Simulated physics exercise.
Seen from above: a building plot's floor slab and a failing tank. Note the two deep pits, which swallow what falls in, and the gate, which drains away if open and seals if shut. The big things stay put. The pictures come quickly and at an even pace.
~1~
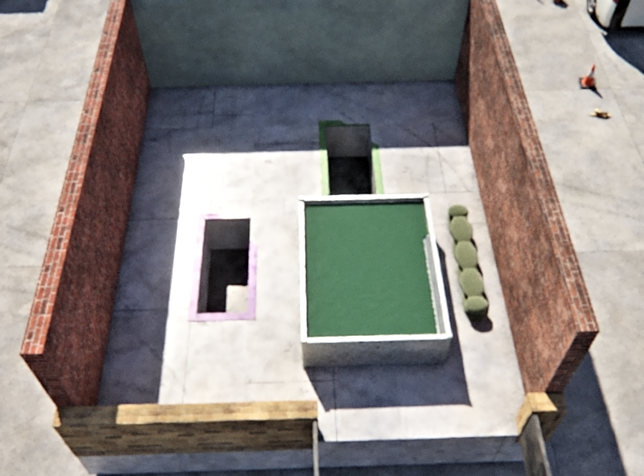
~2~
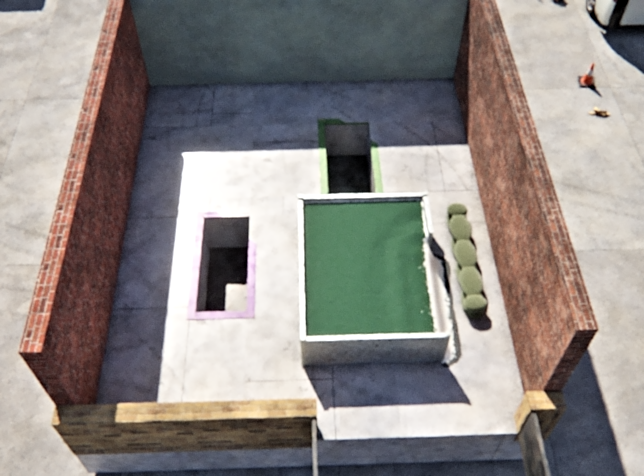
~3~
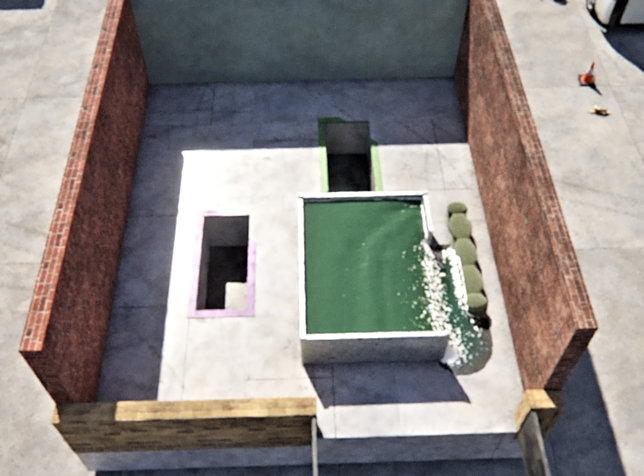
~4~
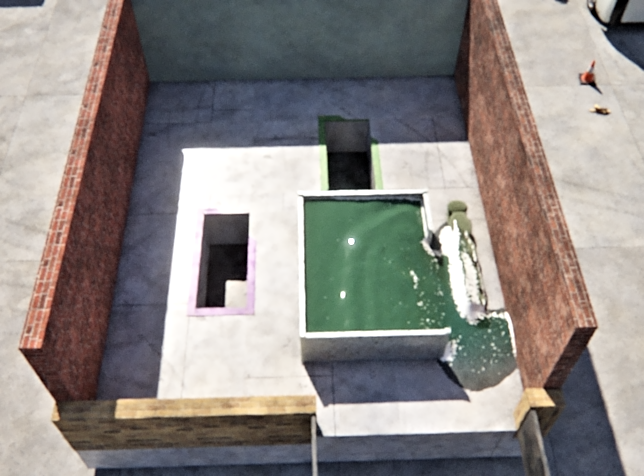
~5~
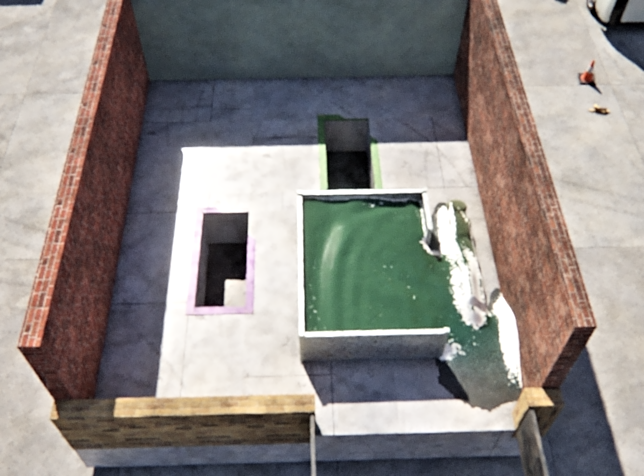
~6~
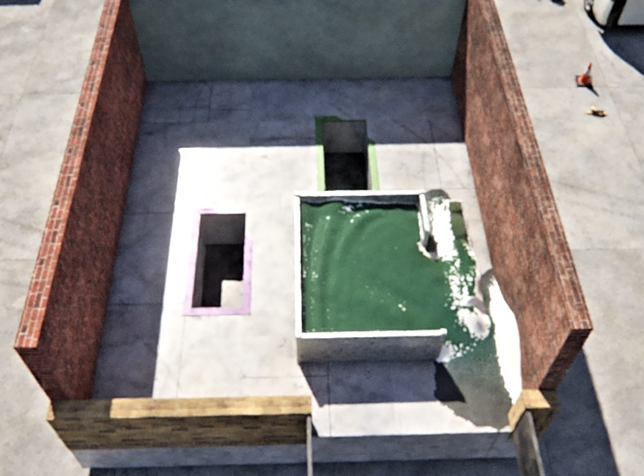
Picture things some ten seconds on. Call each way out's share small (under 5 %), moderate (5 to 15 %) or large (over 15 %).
The gate's share is large. The purple pit's share is small. The green pit's share is moderate.
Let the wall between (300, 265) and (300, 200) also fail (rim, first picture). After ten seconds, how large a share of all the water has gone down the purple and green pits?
Estimates in per cent: Purple 75, green 0.
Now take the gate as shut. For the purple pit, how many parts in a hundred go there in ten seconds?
Share for purple: 6 percent.
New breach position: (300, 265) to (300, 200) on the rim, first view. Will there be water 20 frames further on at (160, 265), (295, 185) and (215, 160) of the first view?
In the order asked: Out of reach, out of reach, sodden.
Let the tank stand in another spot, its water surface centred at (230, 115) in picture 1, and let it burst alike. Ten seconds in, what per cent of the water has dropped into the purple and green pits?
Tally in per cent: Purple pit 0, green pit 80.
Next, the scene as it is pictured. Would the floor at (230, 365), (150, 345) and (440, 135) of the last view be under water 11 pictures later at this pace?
Left dry; left dry; drenched.
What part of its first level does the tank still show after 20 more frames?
Estimate: Around 42 %.
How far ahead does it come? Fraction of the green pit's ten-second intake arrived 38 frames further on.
Estimate: Some 50 per cent.
A moment on, water covers 15 % of the floor; the gate 2 %, the purple pit 0 %, the green pit 0 %.
Next, water covers 25 % of the floor; the gate 9 %, the purple pit 0 %, the green pit 1 %.
Then, water covers 30 % of the floor; the gate 21 %, the purple pit 0 %, the green pit 2 %.
Later, water covers 45 % of the floor; the gate 32 %, the purple pit 0 %, the green pit 4 %.
In the end, water covers 60 % of the floor; the gate 41 %, the purple pit 0 %, the green pit 8 %.
